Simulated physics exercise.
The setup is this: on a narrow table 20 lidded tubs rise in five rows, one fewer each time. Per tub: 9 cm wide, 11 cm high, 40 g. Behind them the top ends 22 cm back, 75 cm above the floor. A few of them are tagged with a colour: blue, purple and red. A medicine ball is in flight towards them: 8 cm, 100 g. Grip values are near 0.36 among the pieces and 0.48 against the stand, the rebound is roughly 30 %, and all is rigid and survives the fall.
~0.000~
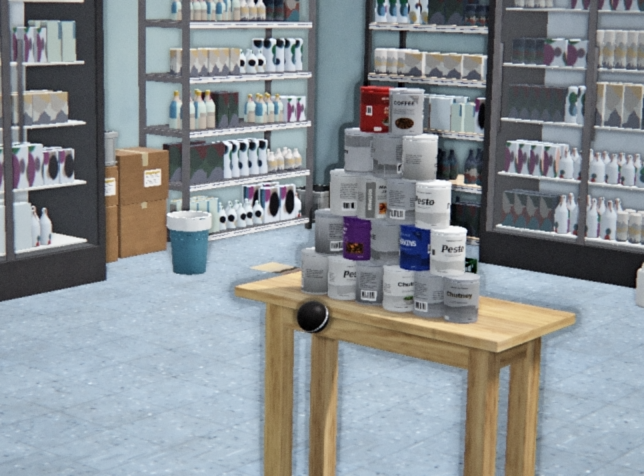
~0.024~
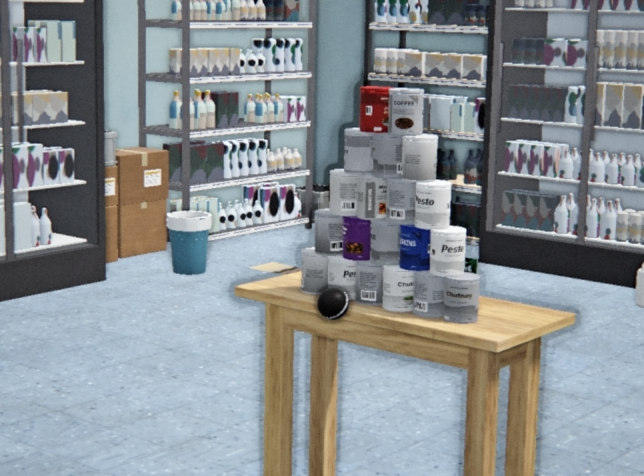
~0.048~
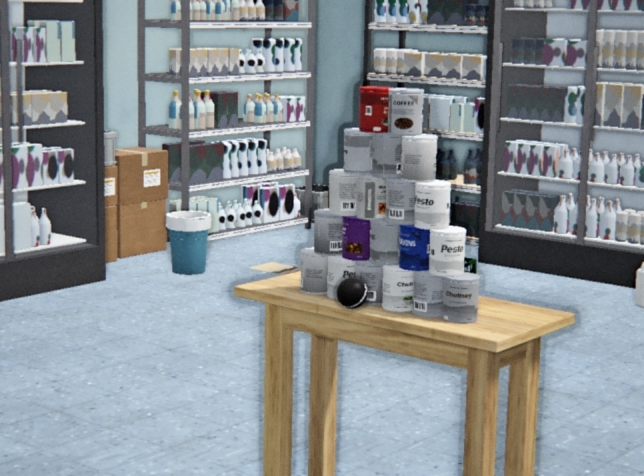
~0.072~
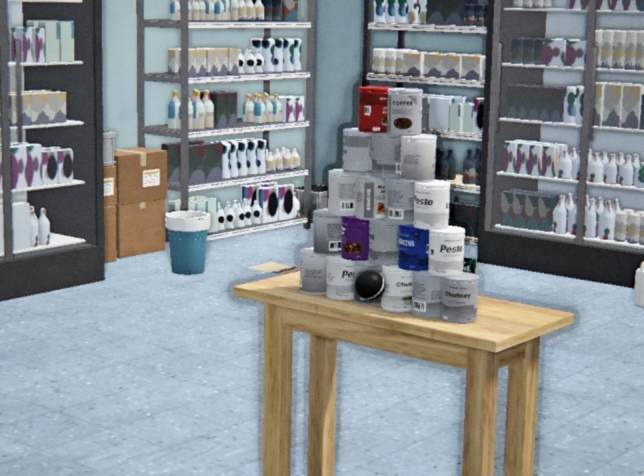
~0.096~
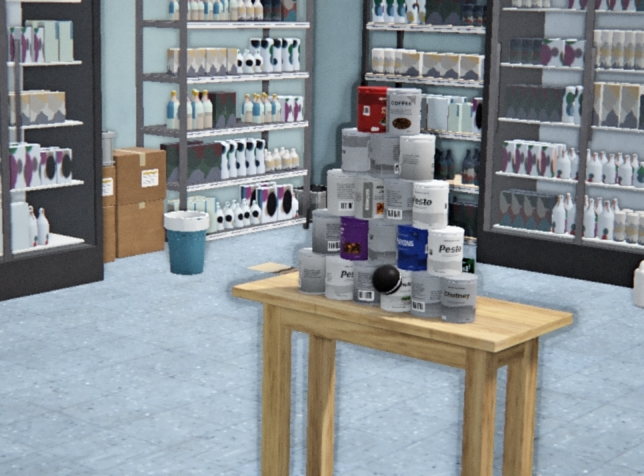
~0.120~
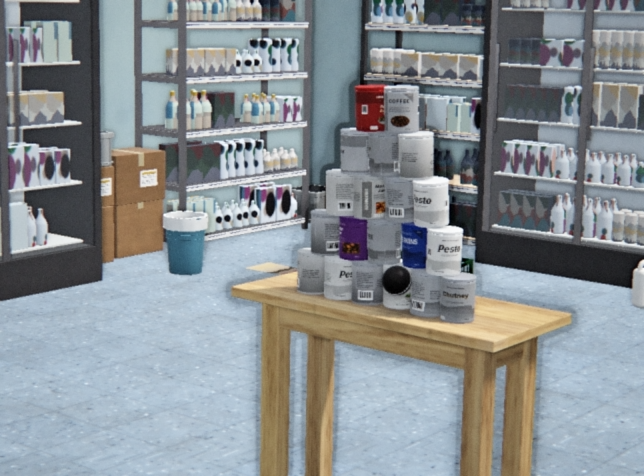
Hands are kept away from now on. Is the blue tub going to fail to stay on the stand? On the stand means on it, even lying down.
Yes, it ends up down.
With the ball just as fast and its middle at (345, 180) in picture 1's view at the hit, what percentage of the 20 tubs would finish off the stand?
Then it would be 20 %.
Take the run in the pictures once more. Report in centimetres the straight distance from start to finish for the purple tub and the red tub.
For purple it's 0 cm, and for red it's 0 cm.
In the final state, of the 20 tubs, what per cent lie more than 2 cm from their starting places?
Displaced: 40 %.
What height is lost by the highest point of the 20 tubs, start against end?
Drop: Around 0 cm.
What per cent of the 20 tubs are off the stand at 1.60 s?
By that time it is 20 percent.
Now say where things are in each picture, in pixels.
In the first frame (pixels give the middle of a visible side; the camera pans a little), ball (313, 317) 33 cm from contact, 3.2 m/s; blue tub (405, 248); red tub (367, 110); purple tub (350, 239); none has stirred.
The second frame shows ball (333, 304) 25 cm from contact, 3.2 m/s; blue tub (404, 248).
The third frame shows ball (352, 293) 18 cm from contact, 3.1 m/s; blue tub (404, 248).
The fourth frame shows ball (370, 285) 10 cm from contact, 3.1 m/s; blue tub (403, 248).
The fifth frame shows ball (387, 280) 28 mm from contact, 3.1 m/s; blue tub (402, 248).
The sixth frame shows ball (397, 280) after contact, 0.7 m/s; blue tub (406, 246) 4° from how it stood; red tub (362, 110); purple tub (346, 239); steepest lean 4°, the tub at (421, 205); movement in 5 of them.
After 0.38 s, ball still moving; none of the 20 tubs off the stand, 11 disturbed; blue tub 68° from how it stood, 9 cm lower; red tub 10 mm from its place.
After 0.90 s, ball still moving; 2 of the 20 tubs off the stand; blue tub upside down; red tub 14 mm from its place.
After 1.60 s, ball still moving; 4 of the 20 tubs off the stand; blue tub on its side; red tub 16 mm from its place.
In the end (3.5 s), ball rolling away; 4 of the 20 tubs off the stand; blue tub on its side; red tub 17 mm from its place; purple tub unmoved. From the last view, middles, red tub near (369, 109).
